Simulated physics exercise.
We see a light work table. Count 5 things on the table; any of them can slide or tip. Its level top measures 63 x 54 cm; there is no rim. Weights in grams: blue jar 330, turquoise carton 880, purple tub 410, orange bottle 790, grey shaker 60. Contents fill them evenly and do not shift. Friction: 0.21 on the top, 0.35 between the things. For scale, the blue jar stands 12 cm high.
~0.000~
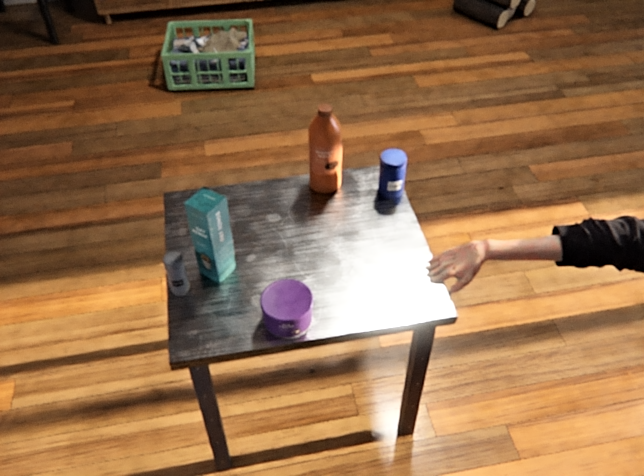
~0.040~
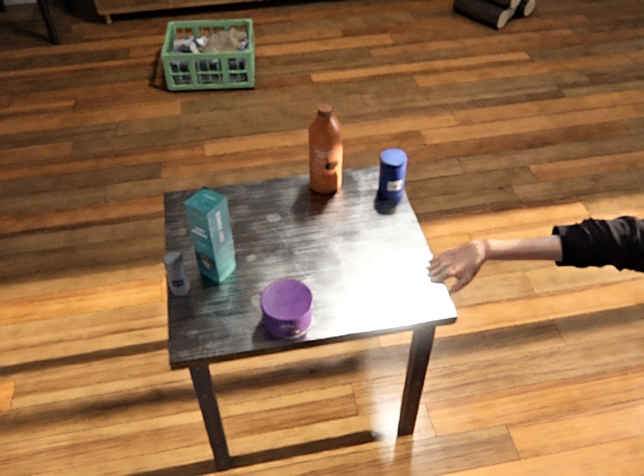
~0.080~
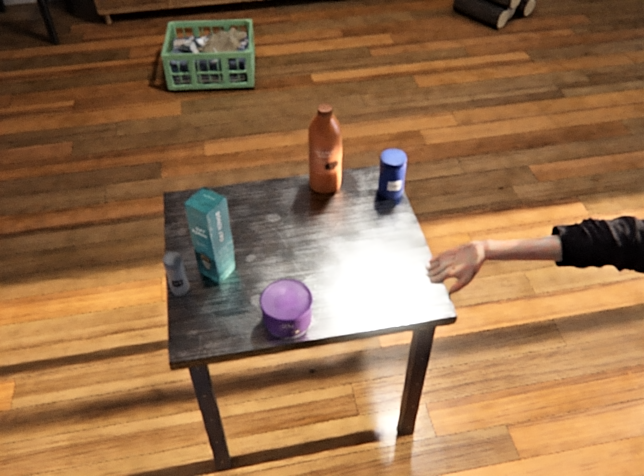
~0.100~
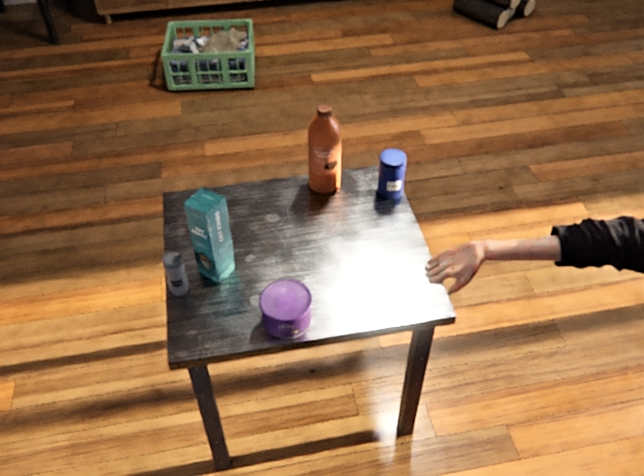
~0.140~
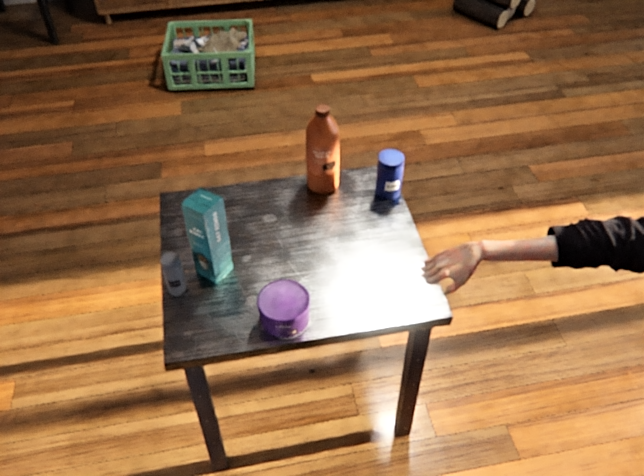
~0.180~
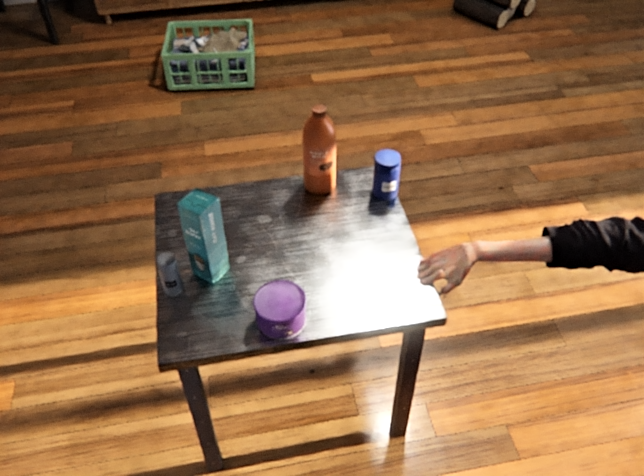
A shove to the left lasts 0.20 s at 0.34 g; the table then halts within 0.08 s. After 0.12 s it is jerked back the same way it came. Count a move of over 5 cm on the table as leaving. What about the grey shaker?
The grey shaker leaves its spot.
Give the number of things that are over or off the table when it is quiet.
1 of them.
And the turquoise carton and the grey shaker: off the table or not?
The turquoise carton is still on the table; the grey shaker finishes off the table.
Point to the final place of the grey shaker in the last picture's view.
At about (161, 417).
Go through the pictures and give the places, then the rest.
In the first picture, grey shaker (177, 274); blue jar (392, 174).
In the second picture, purple tub (287, 309); orange bottle (325, 148).
In the third picture, blue jar (392, 174); turquoise carton (212, 237).
In the fourth picture, purple tub (287, 309); orange bottle (324, 148).
In the fifth picture, table 1 cm from its start; blue jar (390, 175); turquoise carton (209, 237).
In the sixth picture, table 2 cm from its start; grey shaker (170, 275); purple tub (281, 310).
Around 0.38 s, table 9 cm from its start.
Around 0.58 s, table 7 cm from its start; grey shaker shifted 3 cm near (133, 280); purple tub shifted 5 cm; blue jar shifted 3 cm.
Around 0.78 s, grey shaker now off the table; purple tub shifted 6 cm; blue jar shifted 4 cm.
Around 0.98 s, purple tub shifted 5 cm; blue jar shifted 3 cm; orange bottle shifted 3 cm.
Finally (1.4 s), off the table, grey shaker; not toppled but over 5 cm from the start, purple tub; the other 3 still in place (within 5 cm). In the last view, grey shaker near (161, 417).
